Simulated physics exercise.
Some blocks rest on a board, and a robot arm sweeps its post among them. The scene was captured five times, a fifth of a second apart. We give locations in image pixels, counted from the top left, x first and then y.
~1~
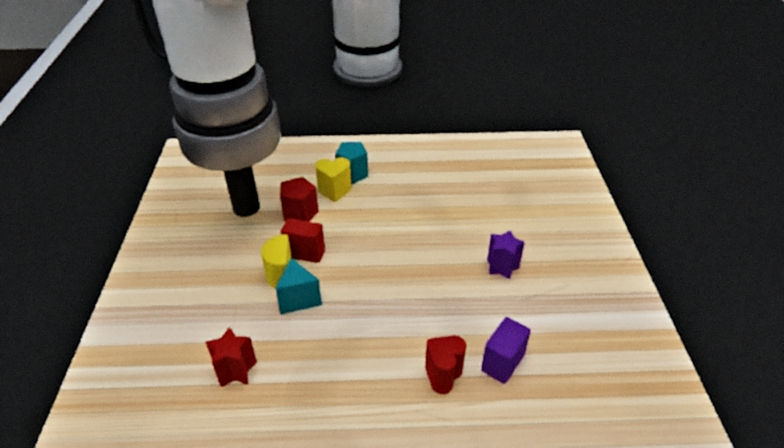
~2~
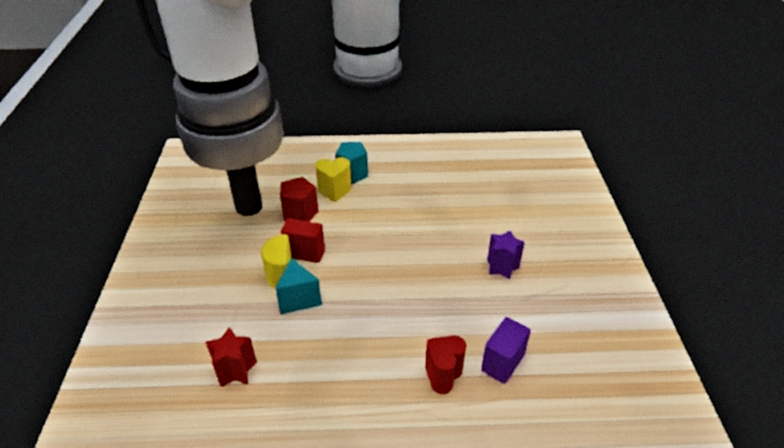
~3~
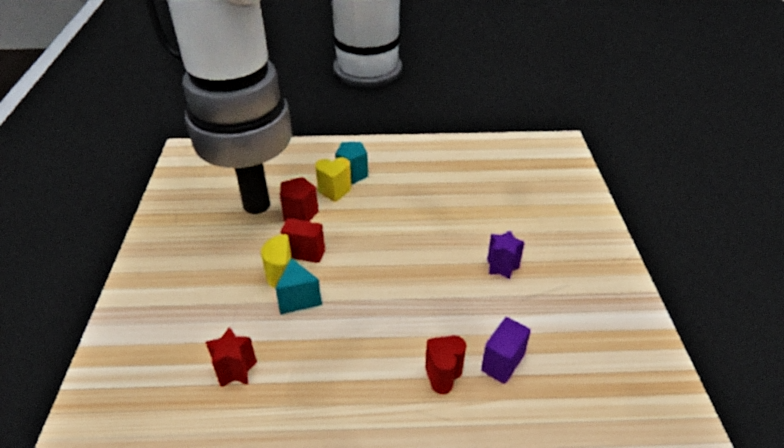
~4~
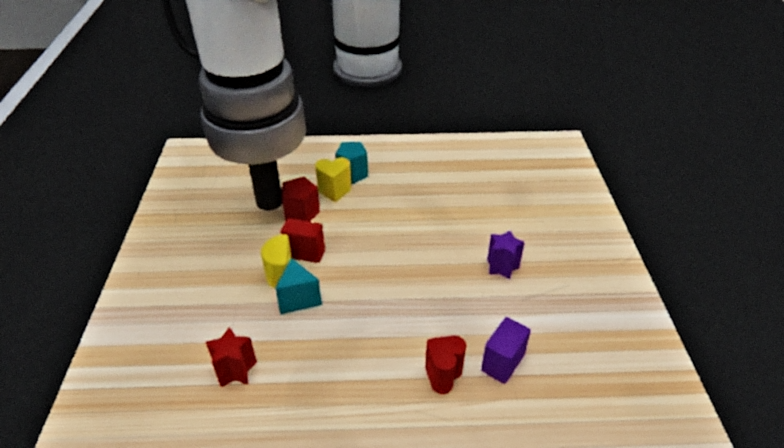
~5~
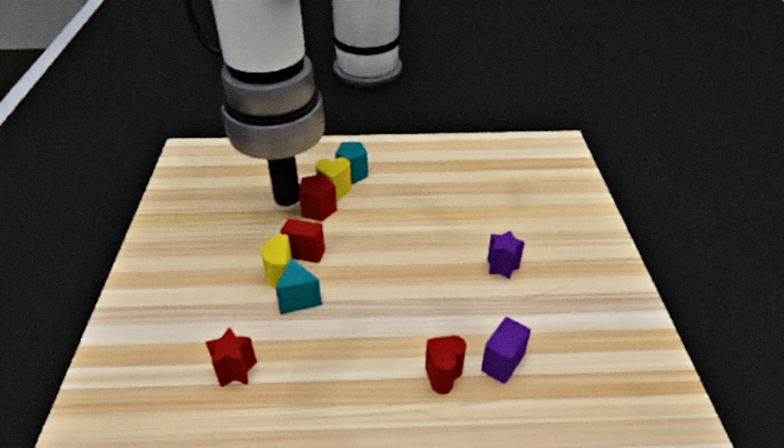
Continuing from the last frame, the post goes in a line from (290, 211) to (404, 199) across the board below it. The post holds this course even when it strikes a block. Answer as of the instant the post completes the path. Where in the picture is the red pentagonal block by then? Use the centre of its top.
It will end up at (424, 188).
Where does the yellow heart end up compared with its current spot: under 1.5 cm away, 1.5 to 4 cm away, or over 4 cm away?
That block covers between 1.5 and 4 cm.
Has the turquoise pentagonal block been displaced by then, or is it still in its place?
Well, the turquoise pentagonal block shifts from its place.
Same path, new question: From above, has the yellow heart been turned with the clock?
Short answer: No.
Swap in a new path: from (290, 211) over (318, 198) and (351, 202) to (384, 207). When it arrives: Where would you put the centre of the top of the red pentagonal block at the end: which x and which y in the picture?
It is going to be at (369, 200).
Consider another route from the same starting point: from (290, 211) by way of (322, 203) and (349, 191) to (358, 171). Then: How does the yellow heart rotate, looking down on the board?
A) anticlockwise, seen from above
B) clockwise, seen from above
Option B.
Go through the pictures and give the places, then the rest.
The first frame shows post tip (247, 208); block tops, red oblong (301, 227); red pentagonal block (296, 187); yellow heart (333, 166); turquoise pentagonal block (351, 149).
The second frame shows post (249, 208); blocks unchanged.
The third frame shows post (257, 206); blocks unchanged.
The fourth frame shows post (270, 202); blocks unchanged.
The fifth frame shows post (288, 198); red oblong (301, 227); red pentagonal block (316, 184); yellow heart (333, 166); turquoise pentagonal block (351, 149).
On the path given first. One third of the way, post (327, 194); red pentagonal block (355, 184); yellow heart (348, 165), turned 40° anticlockwise; turquoise pentagonal block (354, 146).
Two thirds of the way, post (366, 190); red pentagonal block (394, 184), turned 30° clockwise; yellow heart (356, 163), turned 55° anticlockwise; turquoise pentagonal block (355, 143), turned 20° anticlockwise.
At the end, post (404, 186); red oblong in place; red pentagonal block (424, 188), turned 60° clockwise; yellow heart (356, 163), turned 55° anticlockwise; turquoise pentagonal block (355, 143), turned 20° anticlockwise.
